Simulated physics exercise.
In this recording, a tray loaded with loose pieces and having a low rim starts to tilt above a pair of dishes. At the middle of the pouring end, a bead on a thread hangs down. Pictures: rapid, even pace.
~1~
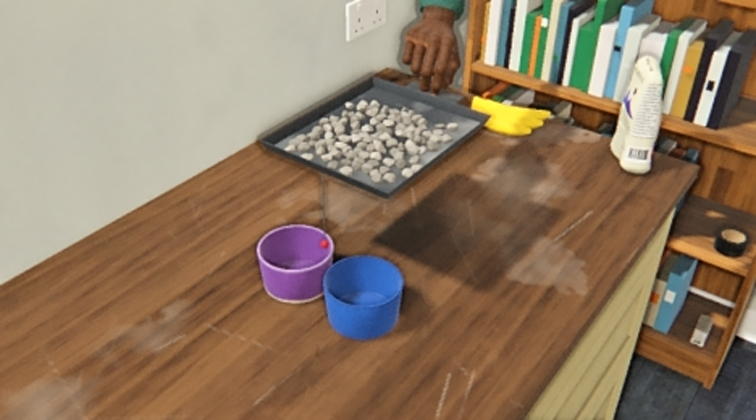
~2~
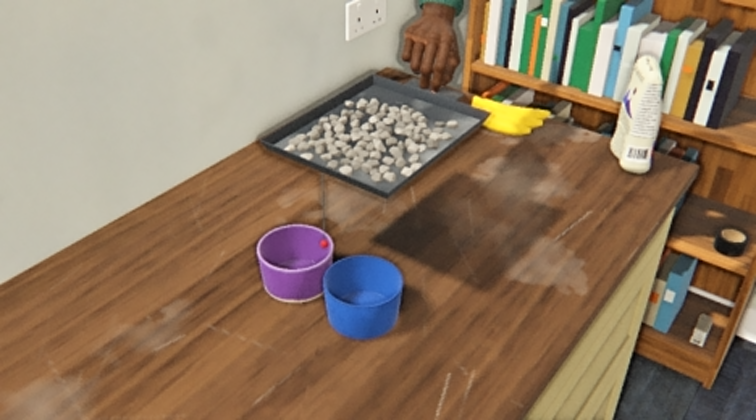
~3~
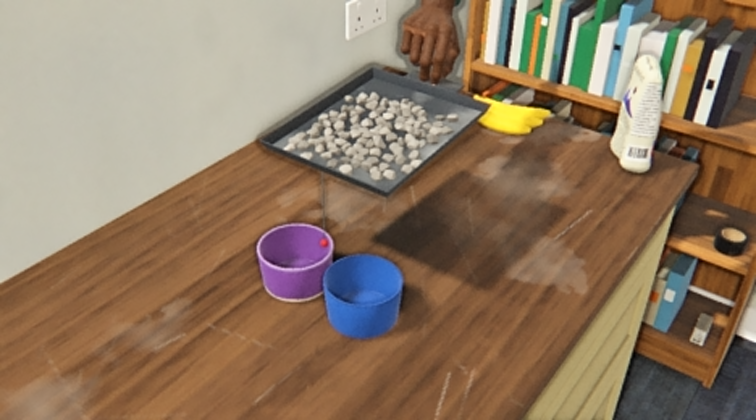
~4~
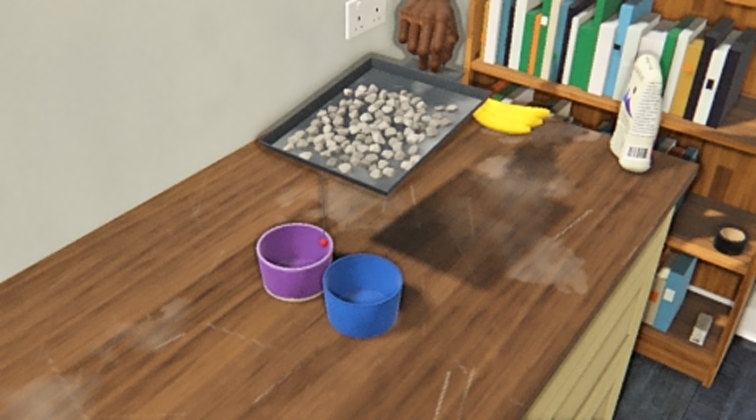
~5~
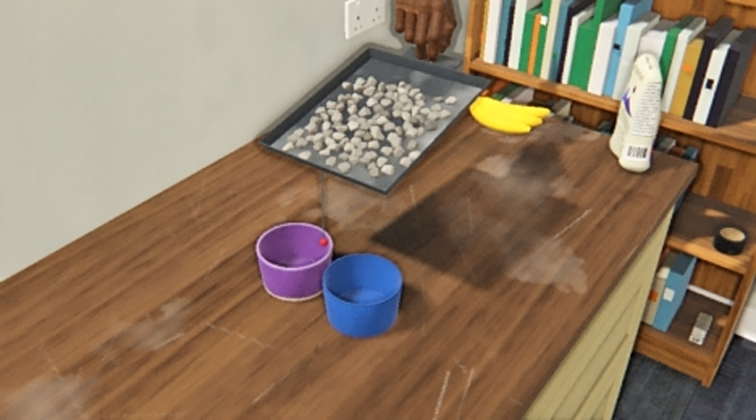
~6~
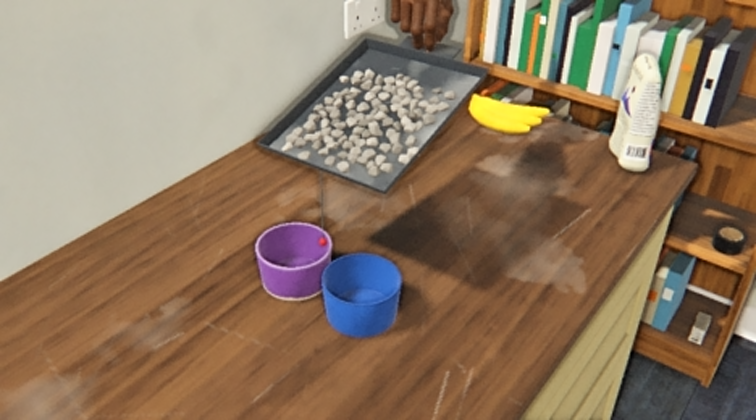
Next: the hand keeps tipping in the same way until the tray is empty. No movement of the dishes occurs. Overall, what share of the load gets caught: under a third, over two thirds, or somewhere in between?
Expect the dishes to keep a middle portion of the load, a third to two thirds.
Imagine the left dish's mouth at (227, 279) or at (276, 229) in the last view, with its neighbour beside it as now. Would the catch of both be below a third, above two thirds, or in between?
At the first place less than a third, at the second in the middle band.
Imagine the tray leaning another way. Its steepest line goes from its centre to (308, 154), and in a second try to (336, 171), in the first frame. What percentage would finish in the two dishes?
For the first it's near 60 %, for the second near 60 %.
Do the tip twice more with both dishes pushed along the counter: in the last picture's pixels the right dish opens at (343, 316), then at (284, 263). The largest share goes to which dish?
Run 1: The one on the left side. Run 2: The one on the right side.
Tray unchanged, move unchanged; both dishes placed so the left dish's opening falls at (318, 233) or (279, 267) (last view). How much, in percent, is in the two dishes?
About 0 and 60 per cent respectively.
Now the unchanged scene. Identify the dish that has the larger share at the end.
Simple - that is the left-placed one.
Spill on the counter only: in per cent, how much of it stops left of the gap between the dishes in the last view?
That would be roughly 90 per cent.
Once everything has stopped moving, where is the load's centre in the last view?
It settles centred around (287, 286).
Soon, tray tipped steeply; most on the tray; about a quarter in the air.
A while on, tray tipped right over; a small part on the tray; a small part in the right dish; about a third in the left dish; about a third outside both; a small part in the air.
Towards the end, tray tipped past a quarter turn; a small part in the right dish; about a third in the left dish; about half outside both.
Finally, tray tipped past a quarter turn; a small part in the right dish; about a third in the left dish; about half outside both.
